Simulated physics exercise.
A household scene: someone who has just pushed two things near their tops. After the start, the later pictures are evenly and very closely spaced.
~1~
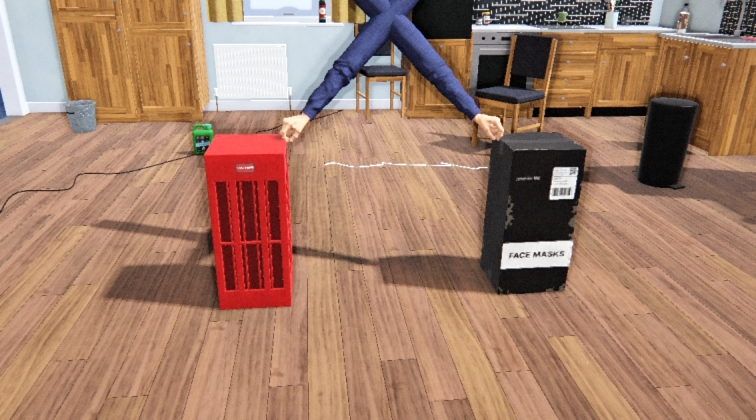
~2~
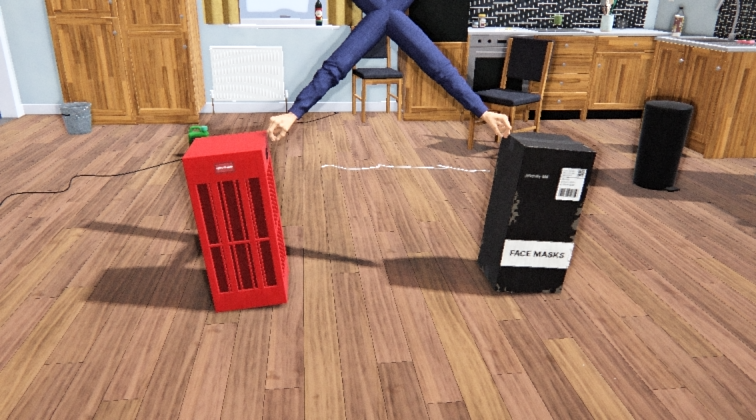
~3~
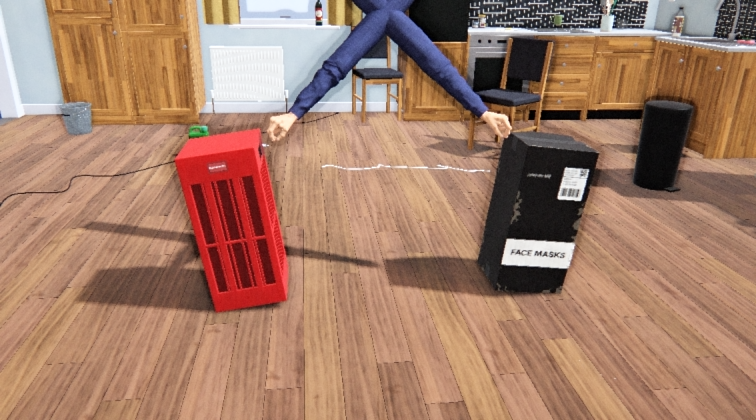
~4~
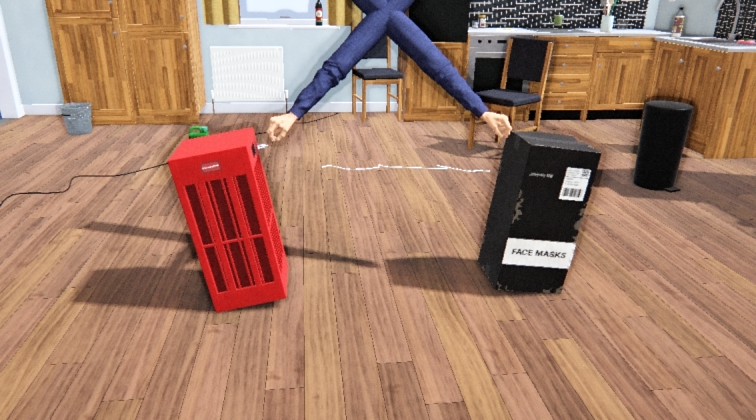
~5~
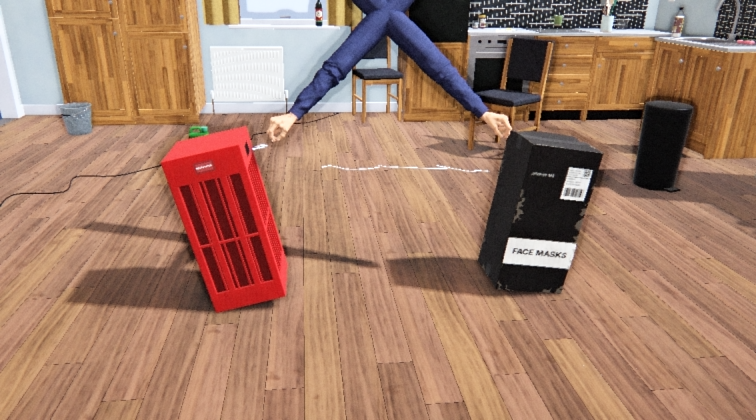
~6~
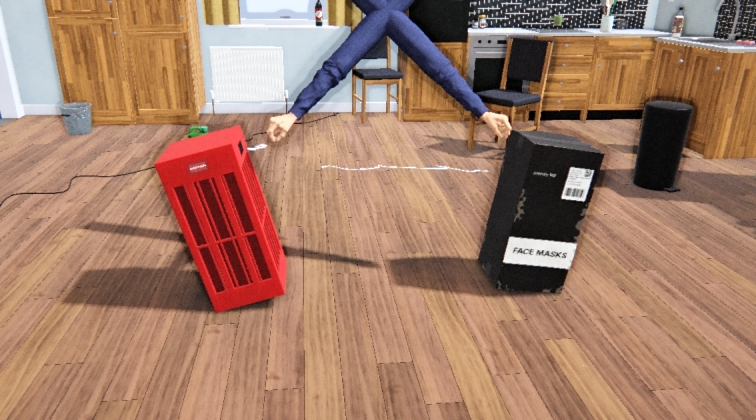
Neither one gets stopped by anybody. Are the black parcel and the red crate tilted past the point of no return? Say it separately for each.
My prediction: I bet the black parcel is left standing there; I bet the red crate is left lying there.
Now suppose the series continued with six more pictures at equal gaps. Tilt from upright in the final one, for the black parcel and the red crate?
8° and 25°.
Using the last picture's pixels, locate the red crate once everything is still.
End position, centre: Approx. (135, 268).
Then, 0.26 s later than the last frame, black parcel 3° off upright near (529, 214); red crate 40° off upright near (189, 222).
Then, 0.48 s later than the last frame, black parcel 4° off upright near (521, 214); red crate 76° off upright near (144, 252).
When it is over, the black parcel returns to its base, near (525, 216); the red crate goes down on its side, near (135, 268).
